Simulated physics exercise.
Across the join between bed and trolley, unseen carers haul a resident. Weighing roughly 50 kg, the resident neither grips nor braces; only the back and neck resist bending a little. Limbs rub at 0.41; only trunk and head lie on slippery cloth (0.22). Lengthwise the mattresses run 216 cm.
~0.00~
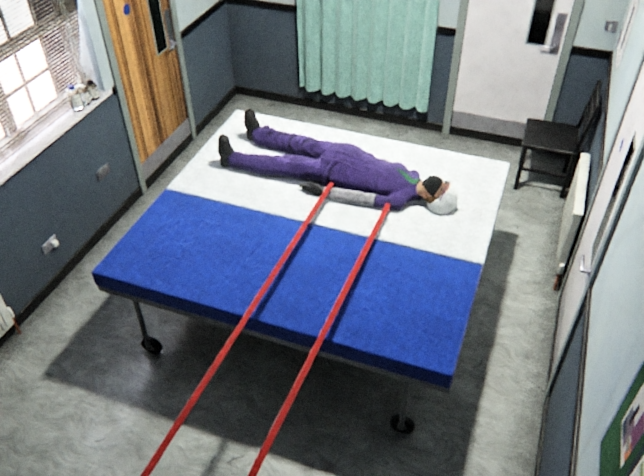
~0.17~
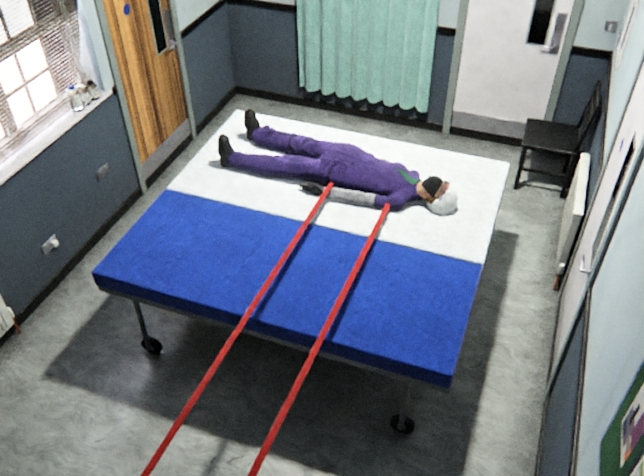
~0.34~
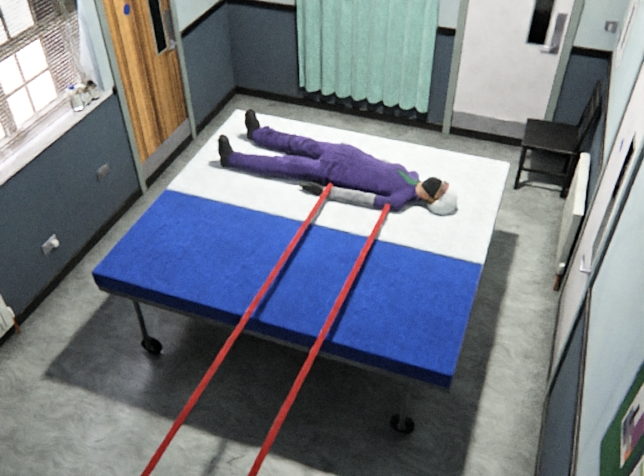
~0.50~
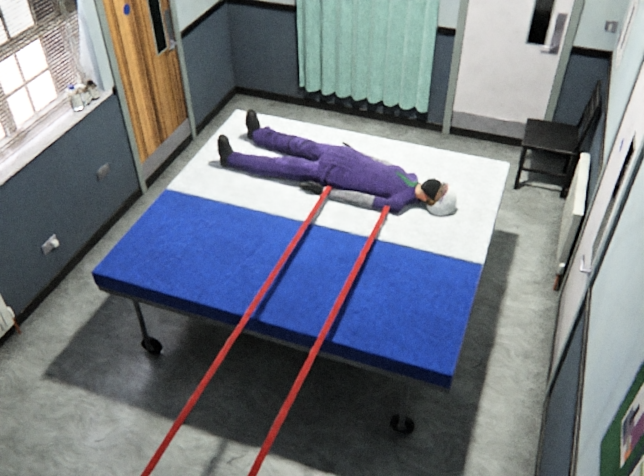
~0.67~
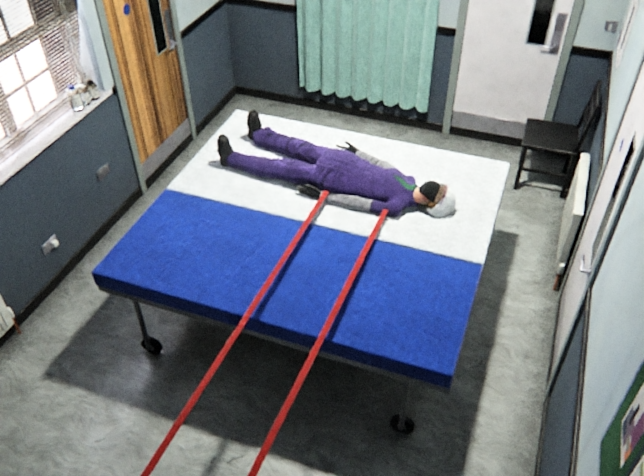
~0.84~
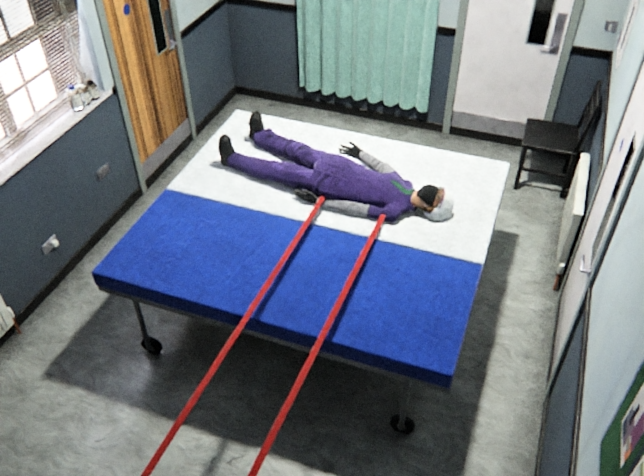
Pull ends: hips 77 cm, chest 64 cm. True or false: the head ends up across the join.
True.
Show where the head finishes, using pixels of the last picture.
I'd say about pixel (415, 248).
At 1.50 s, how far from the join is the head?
Roughly 10 cm short.
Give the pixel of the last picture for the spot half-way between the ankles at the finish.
Estimate: About (241, 182).
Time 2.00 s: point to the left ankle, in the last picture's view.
About (213, 196).
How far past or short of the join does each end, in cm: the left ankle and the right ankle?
Left ankle: 8 cm past the join; right ankle: 44 cm short of it.
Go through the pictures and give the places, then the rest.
The first frame shows head (443, 197), left ankle (233, 160); hips 0 cm across so far.
The second frame shows head (443, 197), left ankle (233, 160); hips 0 cm across so far.
The third frame shows head (443, 198), left ankle (233, 160); hips 2 cm across so far.
The fourth frame shows head (443, 199), left ankle (233, 160); hips 5 cm across so far.
The fifth frame shows head (441, 200), left ankle (233, 160); hips 10 cm across so far.
The sixth frame shows head (439, 203), left ankle (233, 160); hips 16 cm across so far.
After 1.00 s the head is 32 cm short of the join, near (436, 209) in the last picture's view.
After 1.50 s the head is 10 cm short of the join, near (426, 230) in the last picture's view.
After 2.00 s the head is 5 cm past the join, near (417, 244) in the last picture's view.
When all is still (3.1 s), head crosses the join; left hand crosses the join; right hand stops short of the join; left ankle crosses the join; right ankle stops short of the join; right knee stops short of the join.
